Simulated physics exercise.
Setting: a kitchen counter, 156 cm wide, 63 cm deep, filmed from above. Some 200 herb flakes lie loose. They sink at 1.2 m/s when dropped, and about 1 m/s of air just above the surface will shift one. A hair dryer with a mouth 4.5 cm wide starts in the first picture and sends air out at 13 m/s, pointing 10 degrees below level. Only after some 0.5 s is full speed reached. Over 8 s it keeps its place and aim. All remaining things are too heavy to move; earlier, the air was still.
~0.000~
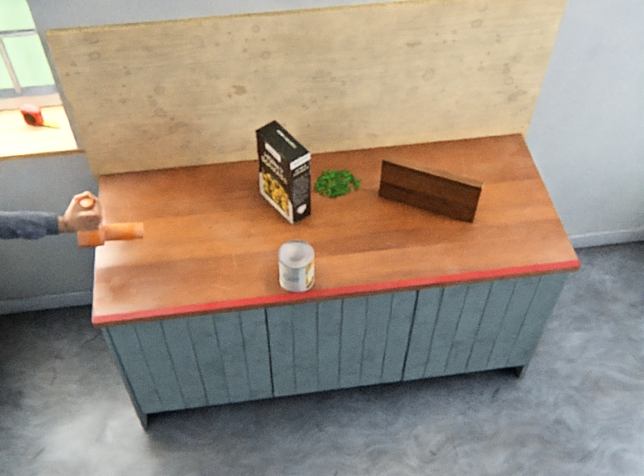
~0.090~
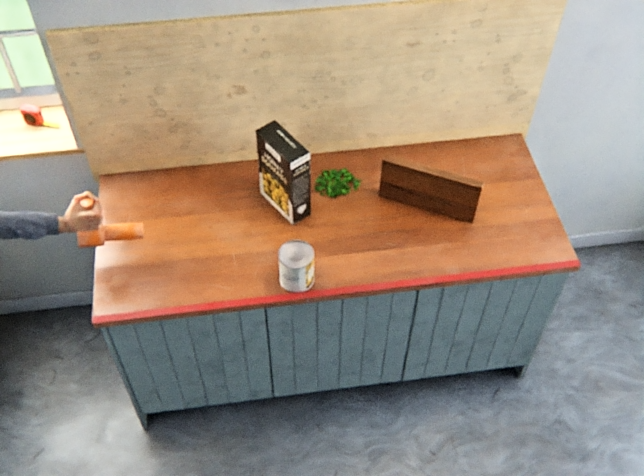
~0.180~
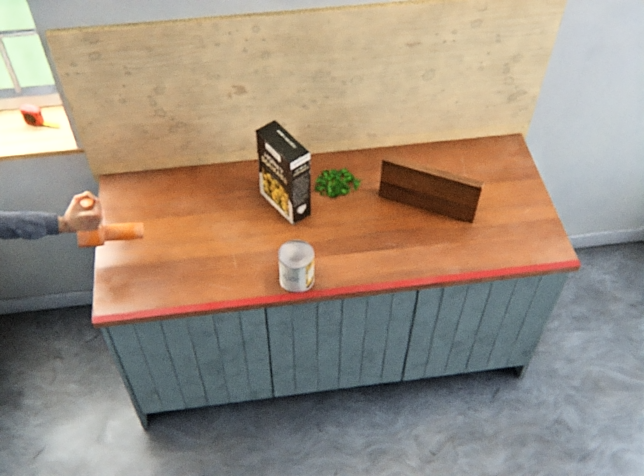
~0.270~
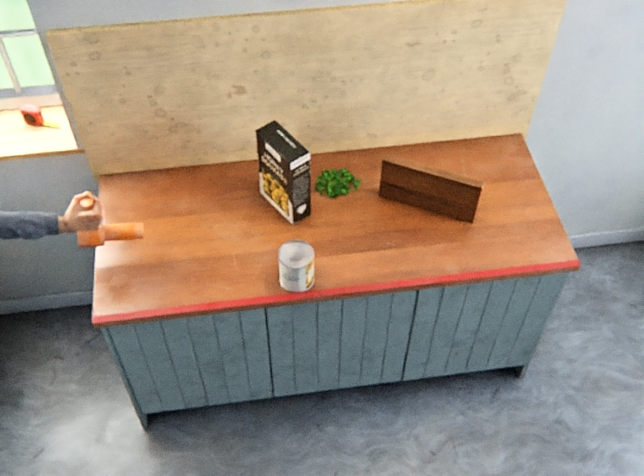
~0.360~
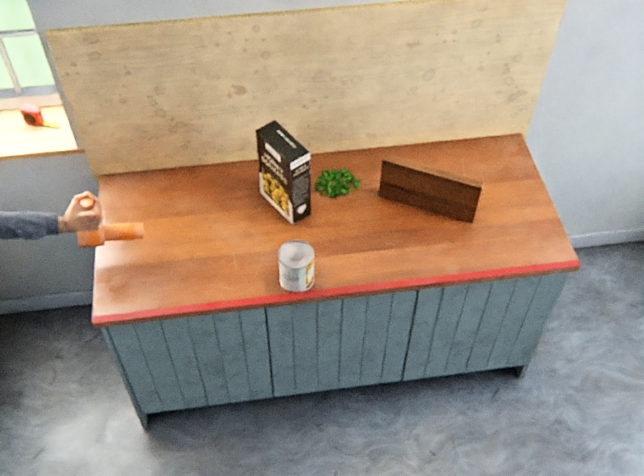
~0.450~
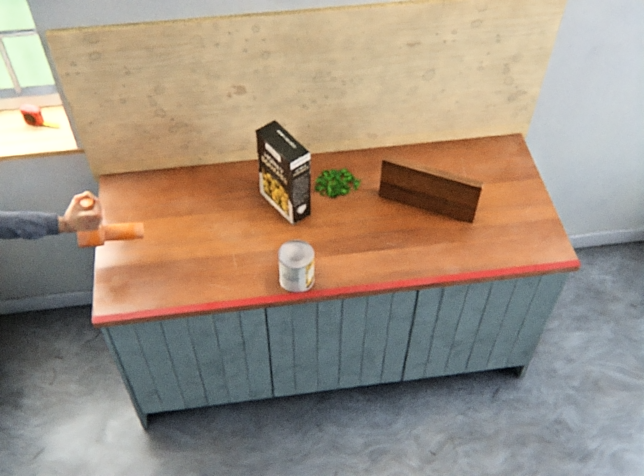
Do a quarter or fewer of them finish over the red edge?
Yes, a quarter or fewer do.
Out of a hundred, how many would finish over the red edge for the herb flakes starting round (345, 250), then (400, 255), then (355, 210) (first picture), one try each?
Results, one try each: 60 %, 70 %, 0 %.
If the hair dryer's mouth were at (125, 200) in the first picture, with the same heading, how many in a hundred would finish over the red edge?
0 %.
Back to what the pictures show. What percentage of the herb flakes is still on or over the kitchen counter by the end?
Roughly 100 in a hundred.
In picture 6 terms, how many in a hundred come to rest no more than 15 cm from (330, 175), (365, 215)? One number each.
Roughly 100 % and 25 %, in that order.
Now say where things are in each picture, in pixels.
The middle of the herb flakes is near (336, 182), none has stirred yet and the mouth of the hair dryer is at (143, 231), in the first frame.
The middle of the herb flakes is near (336, 182), none has stirred yet and the red edge is centred on (344, 294), in the second frame.
The middle of the herb flakes is near (336, 182), none has stirred yet, the top of a carton is at (283, 141) and the top of a board is at (433, 170), in the third frame.
The middle of the herb flakes is near (336, 182) and none has stirred yet, in the fourth frame.
The middle of the herb flakes is near (336, 182) and none has stirred yet, in the fifth frame.
The middle of the herb flakes is near (336, 182) and none has stirred yet, in the sixth frame.
After 1.6 s, 0 % are over the red edge; the middle of those still in play is near (336, 182); 60 % have settled or left.
After 2.6 s, 0 % are over the red edge; the middle of those still in play is near (336, 182); 62 % have settled or left.
After 4.4 s, 0 % are over the red edge; the middle of those still in play is near (336, 182); 66 % have settled or left.
After 8.0 s, at the end, 0 % are over the red edge; the middle of those still in play is near (336, 182).
